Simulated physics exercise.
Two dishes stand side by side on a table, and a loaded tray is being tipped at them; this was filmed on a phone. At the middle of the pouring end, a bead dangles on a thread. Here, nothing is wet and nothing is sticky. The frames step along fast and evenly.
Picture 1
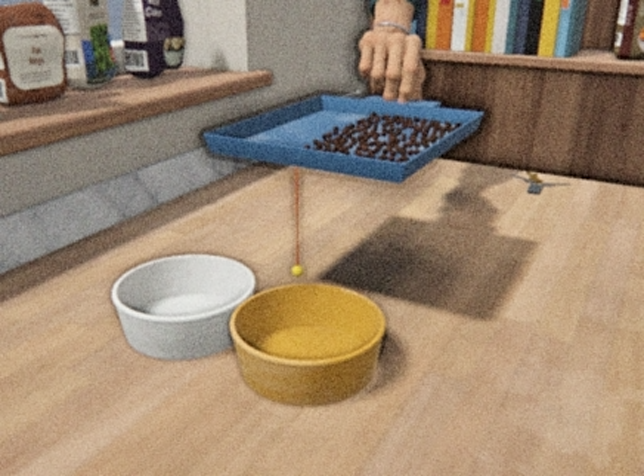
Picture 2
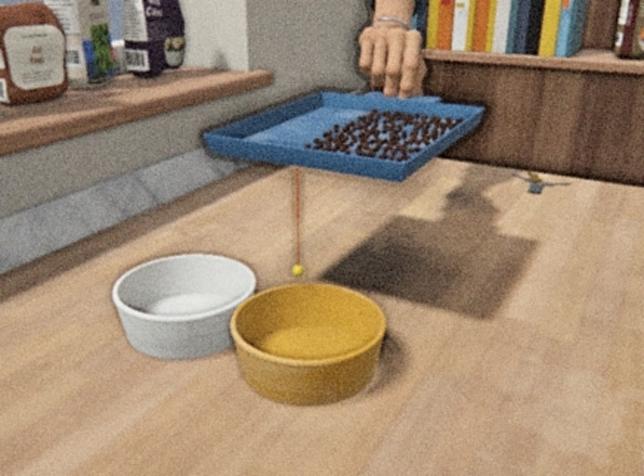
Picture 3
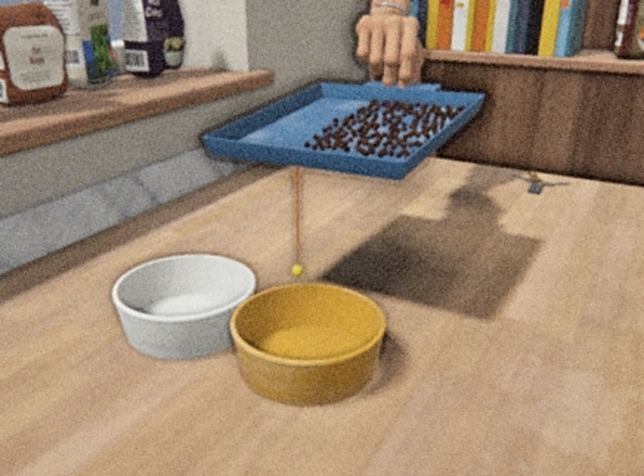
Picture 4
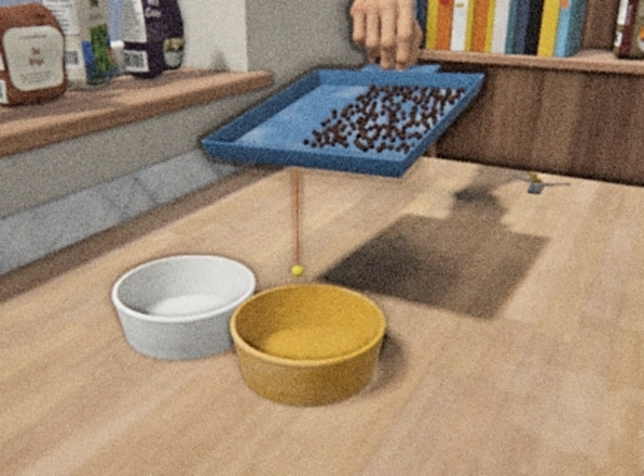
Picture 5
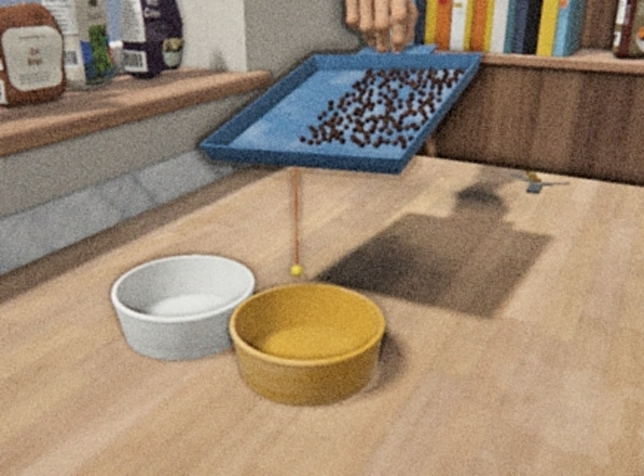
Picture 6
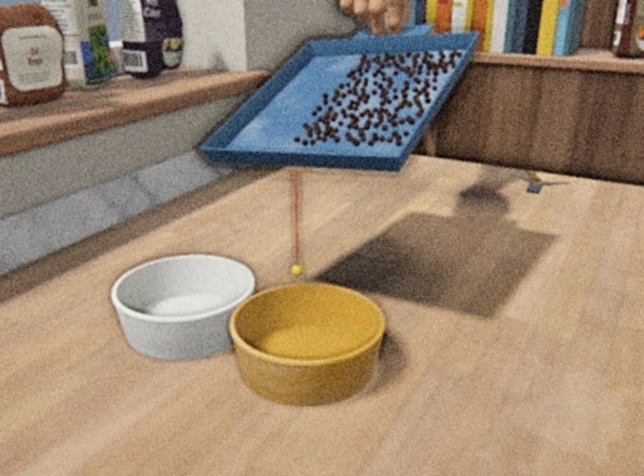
A blue tray of dark berries tilts steadily as a hand raises its far side.
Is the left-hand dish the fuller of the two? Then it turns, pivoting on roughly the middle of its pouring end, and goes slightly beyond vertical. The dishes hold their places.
Yes.
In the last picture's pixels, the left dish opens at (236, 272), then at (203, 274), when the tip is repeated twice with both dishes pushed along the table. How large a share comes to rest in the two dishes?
In order, about 80 and 90 in a hundred.
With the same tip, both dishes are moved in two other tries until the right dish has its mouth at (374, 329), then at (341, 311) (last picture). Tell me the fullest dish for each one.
With the dishes at the first place it's the left-side dish, and at the second it's the left-side dish.
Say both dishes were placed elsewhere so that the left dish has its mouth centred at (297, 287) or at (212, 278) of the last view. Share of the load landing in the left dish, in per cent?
Around 40 and then 80 per cent.
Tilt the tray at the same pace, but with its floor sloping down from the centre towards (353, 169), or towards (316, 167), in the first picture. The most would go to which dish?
Case one: The dish at right. Case two: The dish at right.
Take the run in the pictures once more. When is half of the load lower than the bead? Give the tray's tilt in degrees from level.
Angle reached: About 105°.
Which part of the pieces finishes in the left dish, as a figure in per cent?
My estimate is about 80 in a hundred.
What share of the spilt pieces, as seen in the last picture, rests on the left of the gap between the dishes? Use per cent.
Share on the left: Near 30 %.
Soon, tray tipped steeply; most on the tray; a small part in the left dish; about a quarter in the air.
A while on, tray tipped past a quarter turn; about a quarter on the tray; a small part in the right dish; about a third in the left dish; a small part outside both; about a quarter in the air.
Towards the end, tray tipped past a quarter turn; about a quarter in the right dish; most in the left dish; a small part outside both.
Finally, tray tipped past a quarter turn; about a quarter in the right dish; most in the left dish; a small part outside both.
